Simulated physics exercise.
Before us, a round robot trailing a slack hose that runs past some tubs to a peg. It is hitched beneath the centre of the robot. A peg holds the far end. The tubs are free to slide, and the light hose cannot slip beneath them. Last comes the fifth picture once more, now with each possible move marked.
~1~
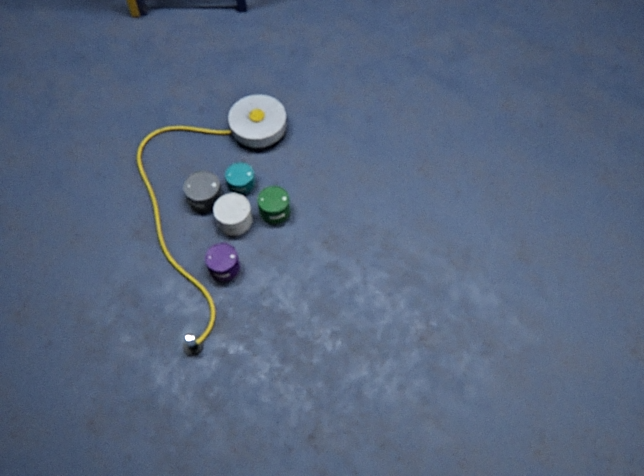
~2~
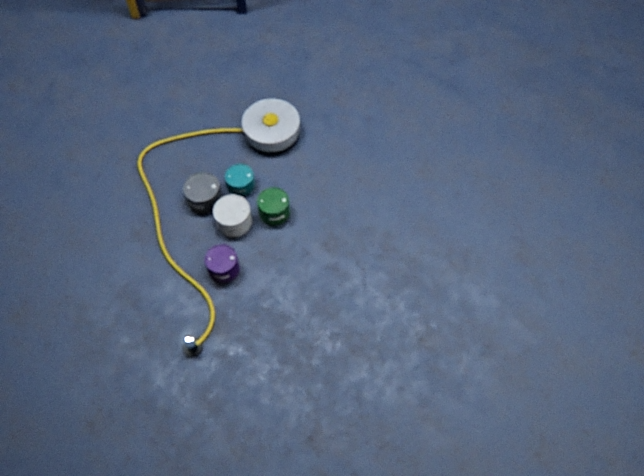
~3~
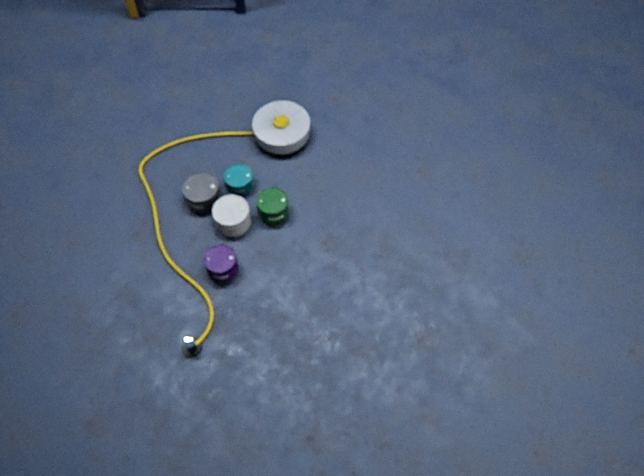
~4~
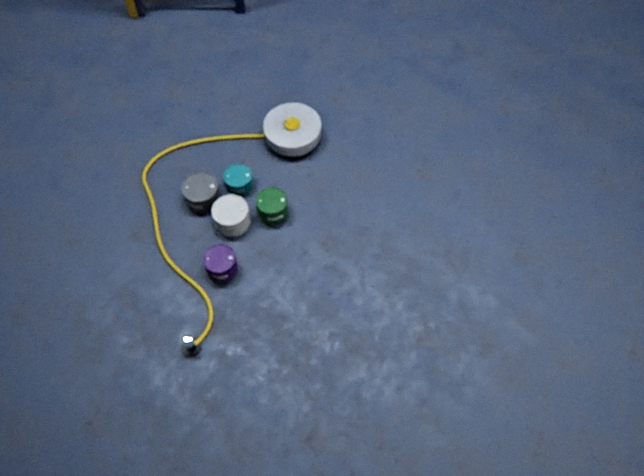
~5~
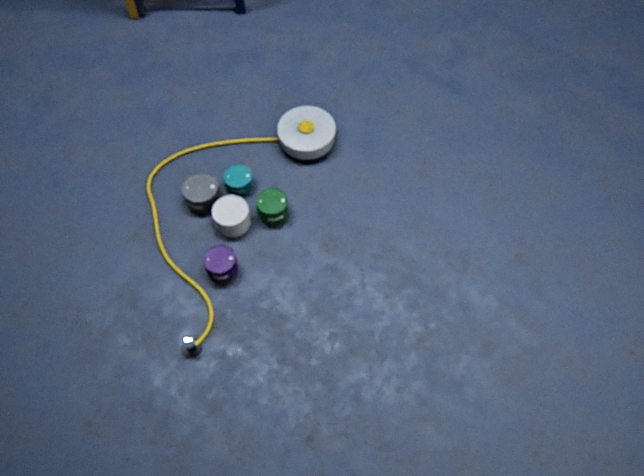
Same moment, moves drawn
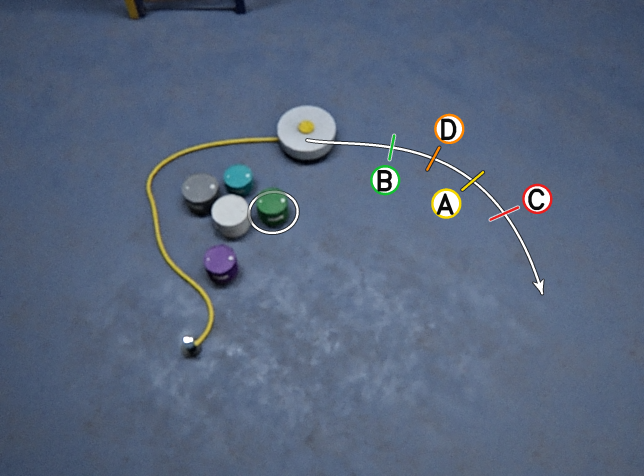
A round white robot slid slowly to the right and slightly down across the blue floor, drawing along one end of a curved yellow cord, while the five small tubs nearby stayed put.
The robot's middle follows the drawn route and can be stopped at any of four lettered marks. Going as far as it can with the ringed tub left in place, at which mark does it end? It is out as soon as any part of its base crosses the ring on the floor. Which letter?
D is the last safe stop.
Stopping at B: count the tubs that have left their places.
The count is none.
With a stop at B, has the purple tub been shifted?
No.
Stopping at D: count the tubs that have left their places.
Three.
On the marked copy, A at (473, 181); B at (392, 147); C at (504, 214); D at (433, 159); the ring at (273, 212); the route from (307, 140) via (455, 169) to (542, 293).
Following D. Soon after the start, robot (352, 137); green tub (273, 207).
Later, robot (397, 142); grey tub (205, 194); green tub (273, 207).
In the end, robot (435, 152); grey tub (229, 203); turquoise tub (257, 189); white tub (246, 230); green tub (273, 207); the green tub is still in its ring.
As for the rest, A drags the ringed tub to (286, 227); B is safe but short; C drags the ringed tub to (304, 242).
